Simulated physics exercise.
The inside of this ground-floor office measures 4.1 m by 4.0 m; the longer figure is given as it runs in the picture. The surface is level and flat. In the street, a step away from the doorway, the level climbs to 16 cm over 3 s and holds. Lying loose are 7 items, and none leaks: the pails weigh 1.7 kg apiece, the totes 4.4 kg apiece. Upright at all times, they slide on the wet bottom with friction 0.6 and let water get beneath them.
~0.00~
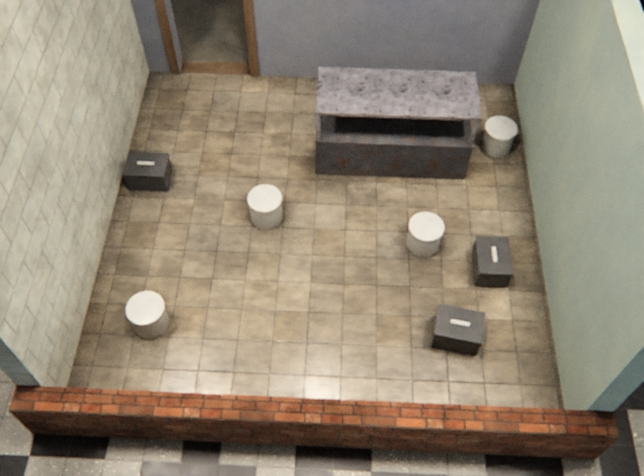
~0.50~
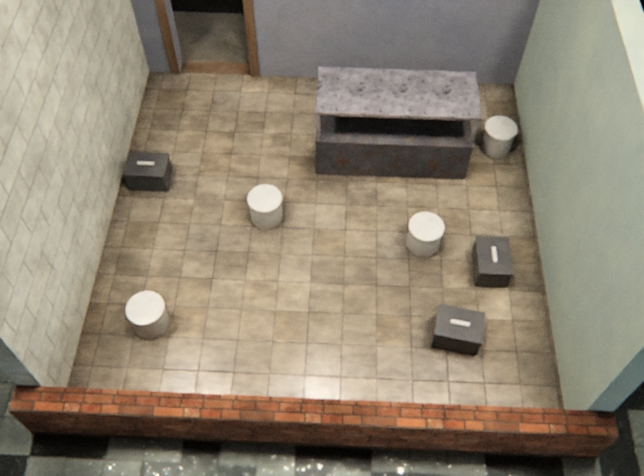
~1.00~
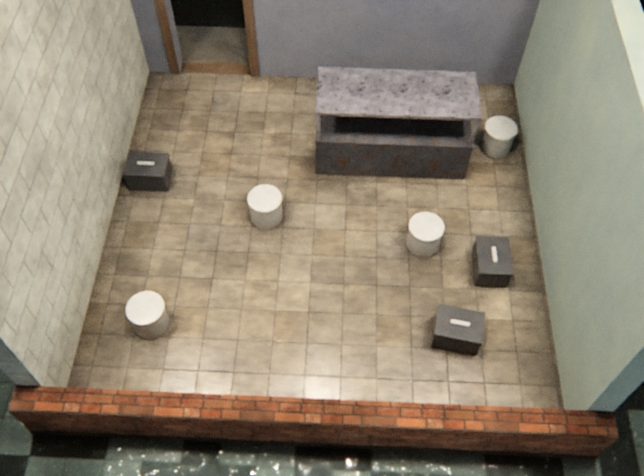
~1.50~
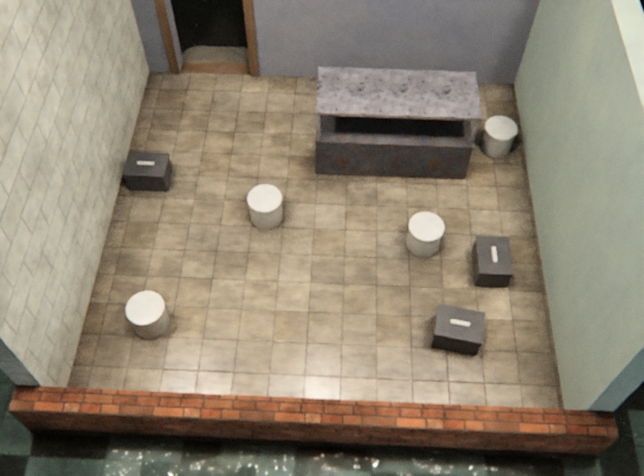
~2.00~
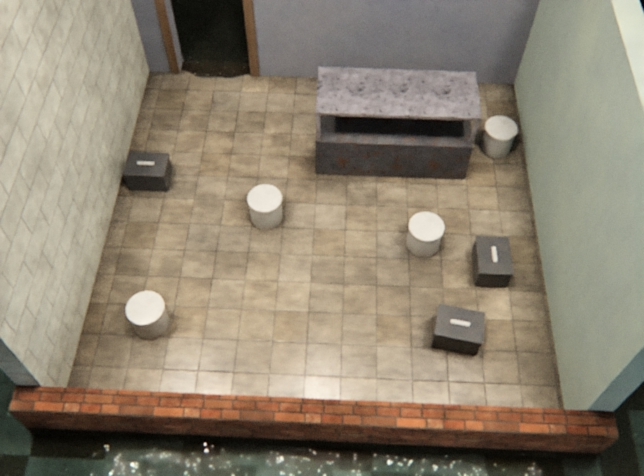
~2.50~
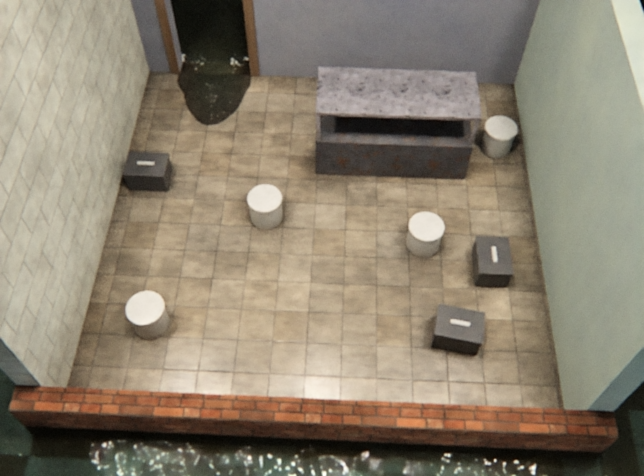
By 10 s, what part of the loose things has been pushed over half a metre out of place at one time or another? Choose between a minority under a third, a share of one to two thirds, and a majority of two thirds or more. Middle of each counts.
A share of one to two thirds.
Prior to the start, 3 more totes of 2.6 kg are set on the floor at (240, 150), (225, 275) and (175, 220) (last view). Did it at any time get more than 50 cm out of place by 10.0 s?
Order as asked - exceeds the limit, exceeds the limit, exceeds the limit.
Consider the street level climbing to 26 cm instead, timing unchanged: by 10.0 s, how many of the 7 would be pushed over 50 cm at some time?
Then 7 of them.
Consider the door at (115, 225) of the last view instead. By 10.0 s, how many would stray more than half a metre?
In that case the number is 4.
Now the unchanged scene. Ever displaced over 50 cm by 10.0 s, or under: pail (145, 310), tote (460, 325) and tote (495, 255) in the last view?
First farther, then not as far, then not as far.
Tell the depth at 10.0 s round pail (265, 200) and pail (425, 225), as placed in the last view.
First about 6 cm, second about 2 cm.
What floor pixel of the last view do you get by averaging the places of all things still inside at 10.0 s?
The average lands around (415, 296).
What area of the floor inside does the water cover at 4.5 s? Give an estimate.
The covered patch comes to about 5.5 m2.
After 3.5 s 0 of 7 are over 50 cm from their spots; 0 afloat.
After 4.5 s 1 of 7 are over 50 cm from their spots; 0 afloat.
After 7.0 s 3 of 7 are over 50 cm from their spots; 3 afloat.
After 10.0 s 3 of 7 are over 50 cm from their spots, and 3 have been at some point; 3 afloat.
